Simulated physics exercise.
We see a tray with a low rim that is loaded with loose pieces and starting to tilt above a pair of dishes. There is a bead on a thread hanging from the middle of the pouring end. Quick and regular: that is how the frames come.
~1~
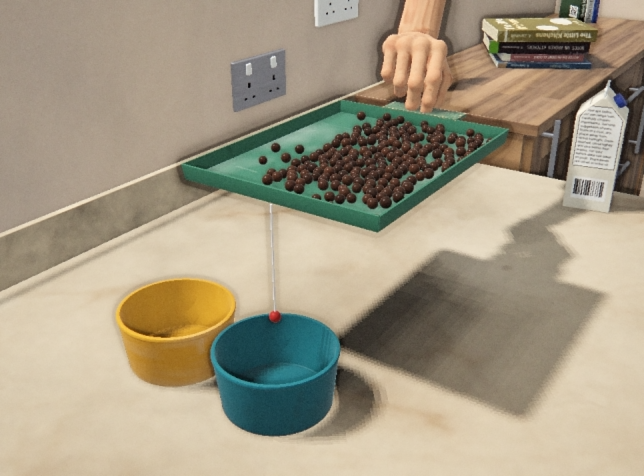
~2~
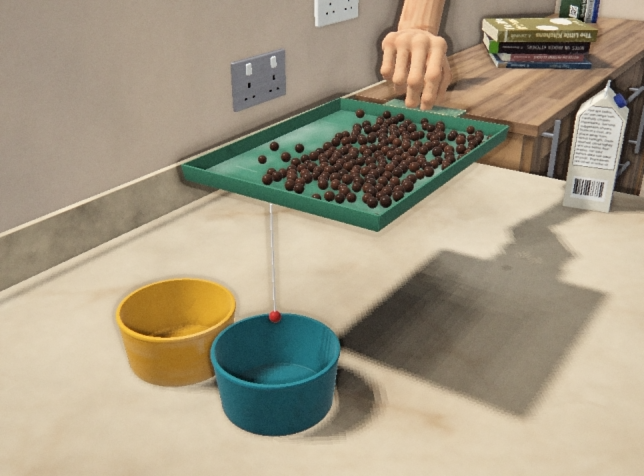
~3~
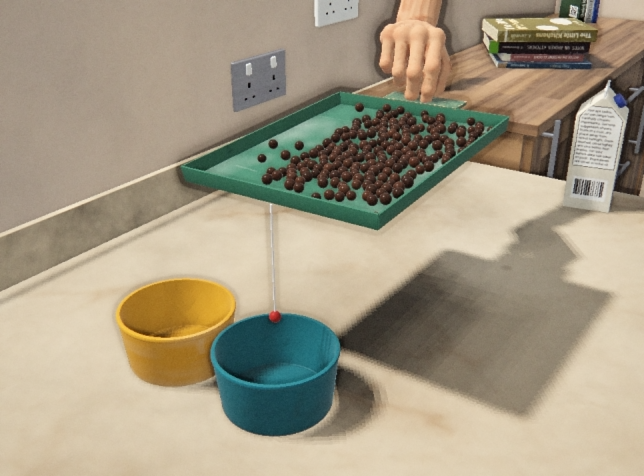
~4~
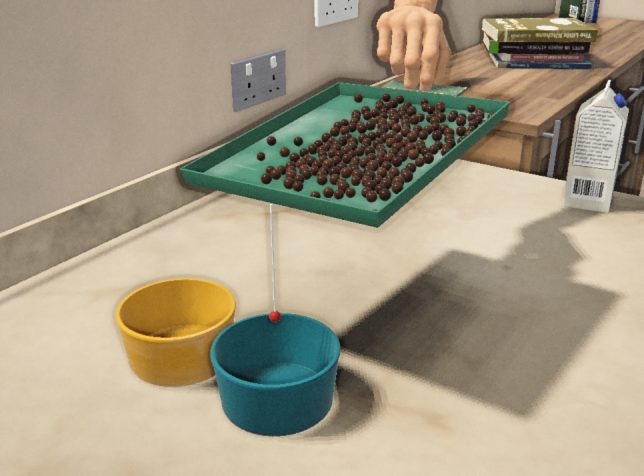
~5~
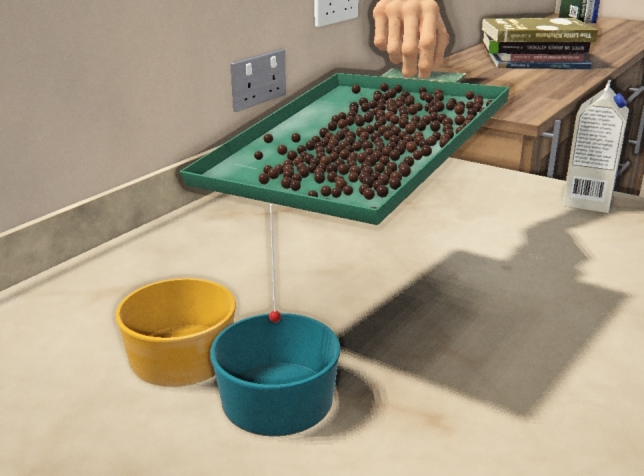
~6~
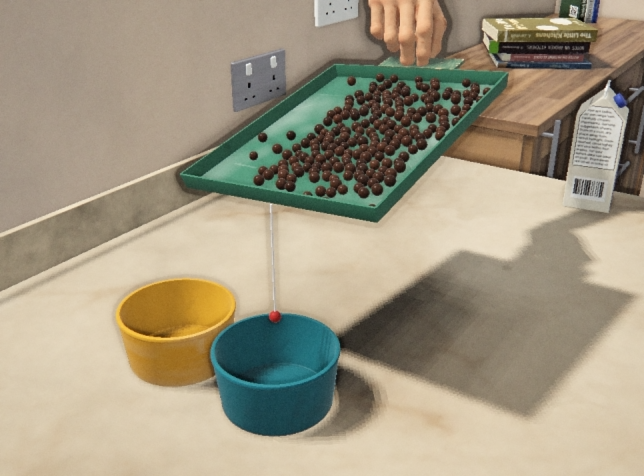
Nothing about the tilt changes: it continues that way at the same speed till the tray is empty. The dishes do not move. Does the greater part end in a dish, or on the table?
Honestly, the catch comes out above half of the load.
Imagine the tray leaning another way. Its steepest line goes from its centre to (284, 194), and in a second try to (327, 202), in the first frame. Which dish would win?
First place: The dish to the right; second place: The dish to the right.
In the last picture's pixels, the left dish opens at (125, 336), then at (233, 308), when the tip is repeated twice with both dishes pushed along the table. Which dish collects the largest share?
The left of the pair the first time, the left of the pair the second.
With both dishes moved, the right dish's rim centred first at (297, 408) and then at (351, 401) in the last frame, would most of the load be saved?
In turn: Not half; not half.
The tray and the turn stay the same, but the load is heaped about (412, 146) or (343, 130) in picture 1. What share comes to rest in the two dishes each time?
You'd get near 90 percent first and near 90 percent after that.
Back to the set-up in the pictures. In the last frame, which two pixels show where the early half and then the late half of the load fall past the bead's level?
First roughly (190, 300), then roughly (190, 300).
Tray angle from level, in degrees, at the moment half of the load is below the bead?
A tilt of roughly 90°.
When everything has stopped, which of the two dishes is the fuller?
That's going to be the left-positioned one.
Soon, tray tipped steeply; nearly all on the tray; a small part in the left dish; a stray few outside both; a stray few in the air.
A while on, tray tipped right over; a small part on the tray; a small part in the right dish; about two thirds in the left dish; a small part outside both; a small part in the air.
Towards the end, tray tipped past a quarter turn; a small part in the right dish; most in the left dish; a small part outside both.
Finally, tray tipped past a quarter turn; a small part in the right dish; most in the left dish; a small part outside both.
